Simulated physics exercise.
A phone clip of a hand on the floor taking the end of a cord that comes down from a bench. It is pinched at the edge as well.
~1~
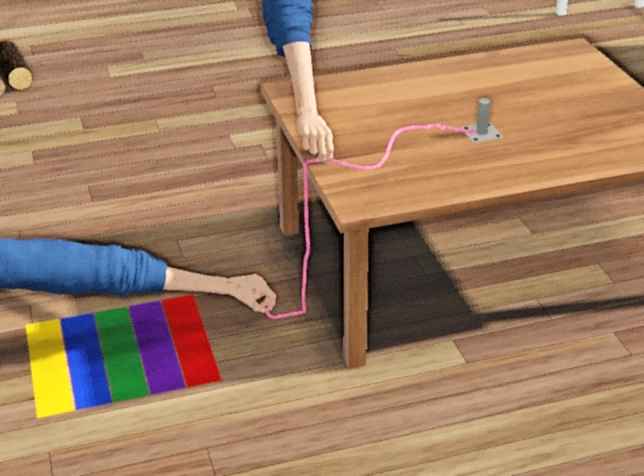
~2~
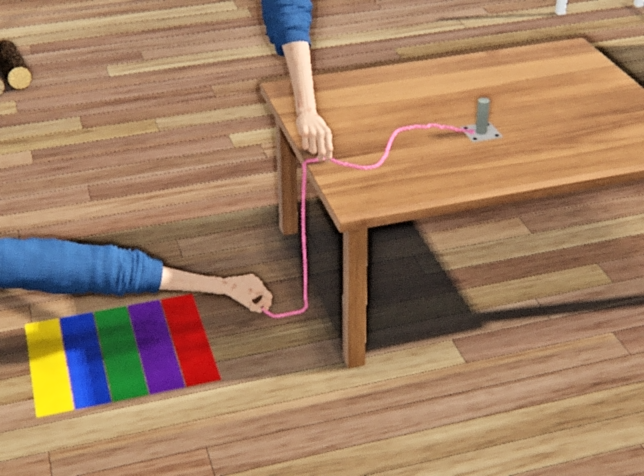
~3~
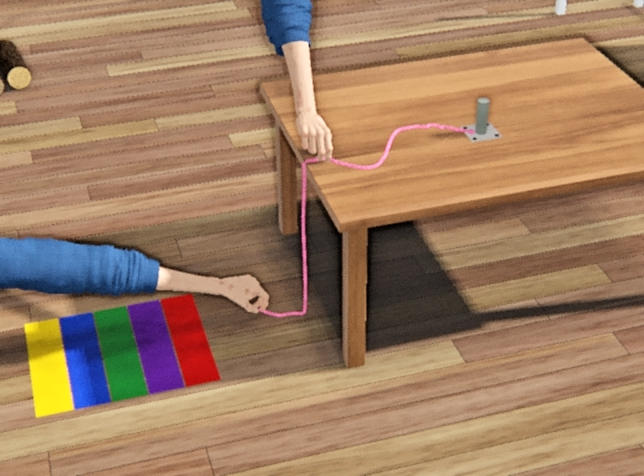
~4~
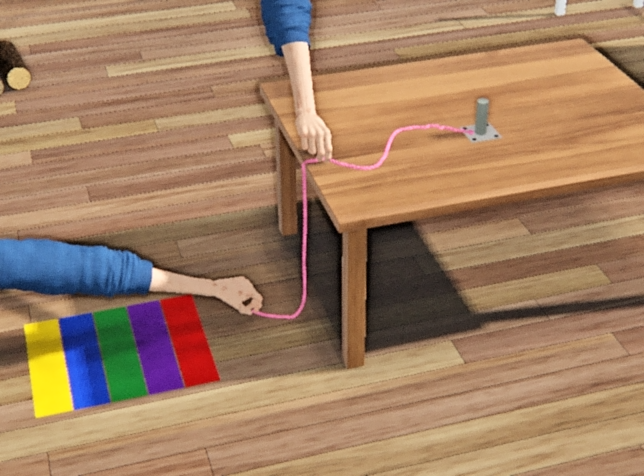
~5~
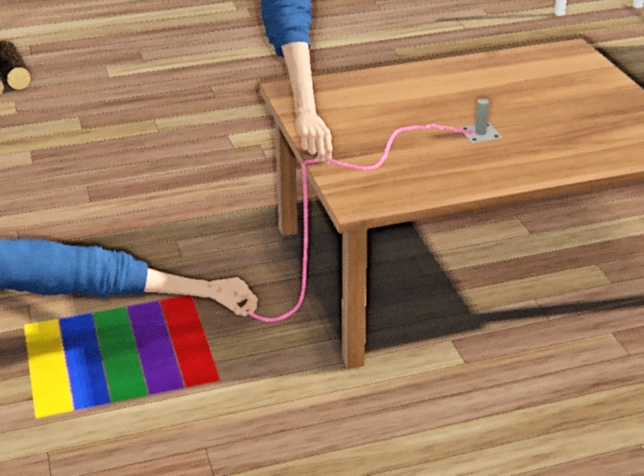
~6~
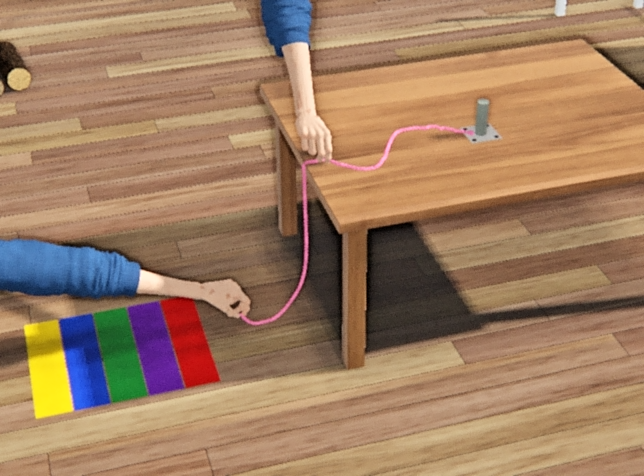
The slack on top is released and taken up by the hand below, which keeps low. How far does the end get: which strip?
It gets as far as the blue strip.
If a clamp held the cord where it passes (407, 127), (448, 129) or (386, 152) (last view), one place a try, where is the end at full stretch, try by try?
Try by try, around (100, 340), (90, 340) and (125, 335).
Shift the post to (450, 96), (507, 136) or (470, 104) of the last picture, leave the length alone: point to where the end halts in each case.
About (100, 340), (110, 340) and (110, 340).
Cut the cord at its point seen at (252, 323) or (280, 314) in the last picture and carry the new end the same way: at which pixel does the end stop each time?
Near (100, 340) and (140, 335).
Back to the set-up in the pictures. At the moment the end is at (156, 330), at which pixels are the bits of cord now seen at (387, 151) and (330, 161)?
The first at (355, 155), the second at (296, 192).
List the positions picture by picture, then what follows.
In the first picture, end (266, 309); red (200, 367); purple (164, 374); green (128, 381); blue (91, 389); yellow (54, 396).
In the second picture, end (263, 309); cord through (441, 128) (391, 141) (355, 167) (304, 182) (304, 243) (306, 302).
In the third picture, end (259, 309).
In the fourth picture, end (253, 311); cord through (440, 129) (390, 142) (354, 167) (304, 182) (304, 244) (303, 301).
In the fifth picture, end (248, 312).
In the sixth picture, end (241, 314); cord through (440, 129) (390, 143) (354, 168) (304, 183) (306, 244) (291, 301).
Soon after, end near (156, 330); over purple.
Then, end near (110, 339); over green.
At full stretch, end near (82, 344); over blue. The blue one.
